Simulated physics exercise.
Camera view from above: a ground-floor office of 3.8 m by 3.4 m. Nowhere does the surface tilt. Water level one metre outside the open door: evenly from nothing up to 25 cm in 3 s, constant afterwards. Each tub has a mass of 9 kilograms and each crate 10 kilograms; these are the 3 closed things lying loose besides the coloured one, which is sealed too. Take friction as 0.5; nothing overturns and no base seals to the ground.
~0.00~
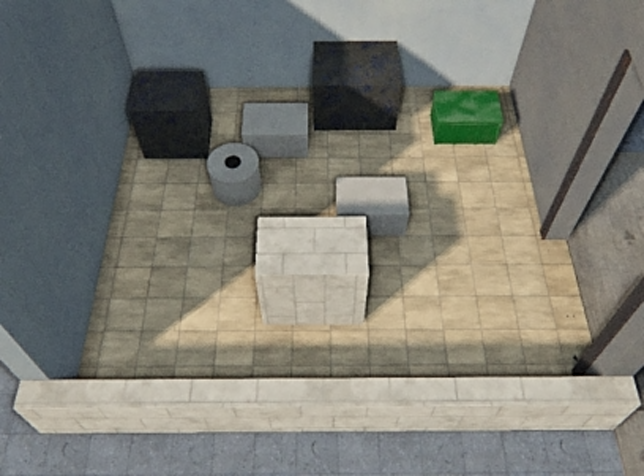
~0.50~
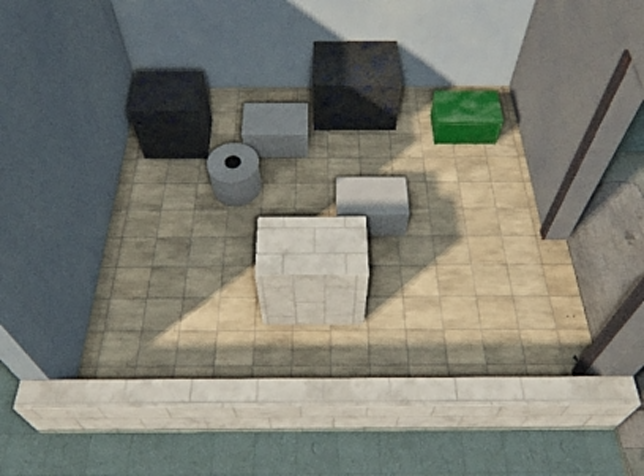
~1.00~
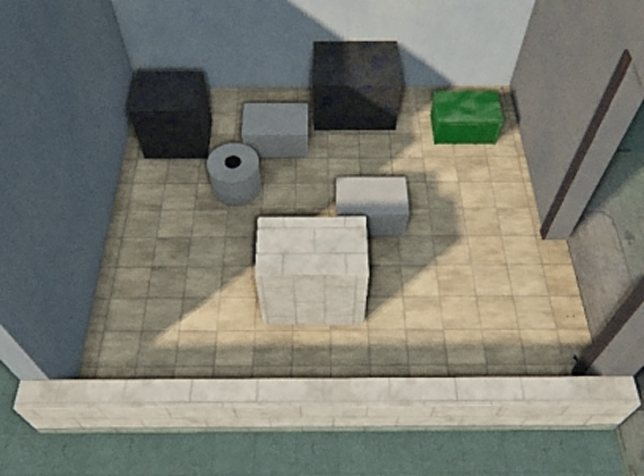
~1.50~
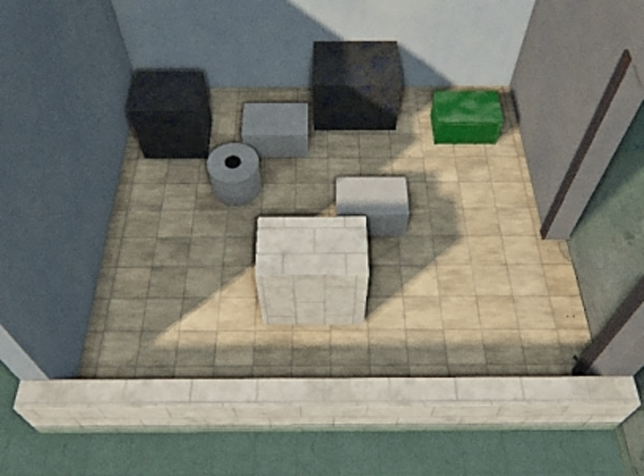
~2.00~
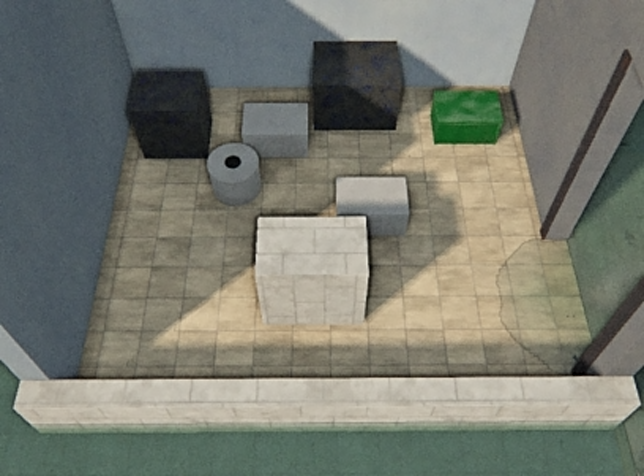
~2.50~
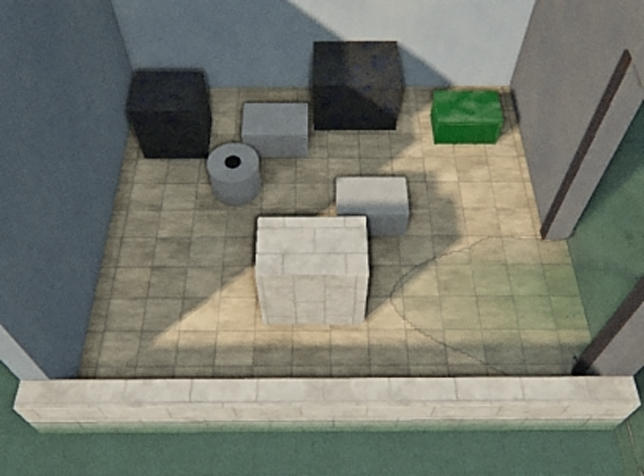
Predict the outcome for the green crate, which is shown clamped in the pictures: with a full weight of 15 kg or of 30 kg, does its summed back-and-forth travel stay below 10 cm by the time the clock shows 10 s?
Only the heavier mass suffices.
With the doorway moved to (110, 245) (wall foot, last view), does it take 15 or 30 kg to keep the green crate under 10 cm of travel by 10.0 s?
So neither mass does it.
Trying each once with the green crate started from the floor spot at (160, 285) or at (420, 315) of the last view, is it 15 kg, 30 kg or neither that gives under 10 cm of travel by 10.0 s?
In order: Both fall short; both fall short.
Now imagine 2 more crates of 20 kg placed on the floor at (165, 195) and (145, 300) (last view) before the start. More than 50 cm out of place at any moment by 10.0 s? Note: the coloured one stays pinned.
Those two come out inside the line and over the line, in that order.
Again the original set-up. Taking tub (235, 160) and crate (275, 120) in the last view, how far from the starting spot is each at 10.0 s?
They sit 60 cm and 80 cm away, in the order given.
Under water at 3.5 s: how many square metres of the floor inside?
Roughly 4.0 m2.
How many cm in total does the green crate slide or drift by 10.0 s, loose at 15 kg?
30 cm in all.
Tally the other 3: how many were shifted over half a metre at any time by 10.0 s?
All told, that gives 3.
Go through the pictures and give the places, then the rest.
In the first picture, the green crate at (468, 106) rests on the ground; 0.0 m2 under water; 0 of 4 have shifted.
In the second picture, the green crate at (468, 106), on the bottom; 0.0 m2 under water; 0 of 4 have shifted.
In the third picture, the green crate at (468, 106) rests on the ground; 0.0 m2 under water; 0 of 4 have shifted.
In the fourth picture, the green crate at (468, 106), on the bottom; 0.0 m2 under water; 0 of 4 have shifted.
In the fifth picture, the green crate at (468, 106), on the bottom; 0.4 m2 under water; 0 of 4 have shifted.
In the sixth picture, the green crate at (468, 106) rests on the ground; water covers 1.2 m2; 0 of 4 have shifted.
After 3.5 s the green crate would be 0 cm from its start with 15 kg and 0 cm from its start with 30 kg; 0 cm of water round it then.
After 4.5 s the green crate would be 0 cm from its start with 15 kg and 0 cm from its start with 30 kg; 0 cm of water round it then.
After 7.0 s the green crate would be 0 cm from its start with 15 kg and 0 cm from its start with 30 kg; 2 cm of water round it then.
After 10.0 s the green crate would be 24 cm from its start with 15 kg and 0 cm from its start with 30 kg; 6 cm of water round it then.
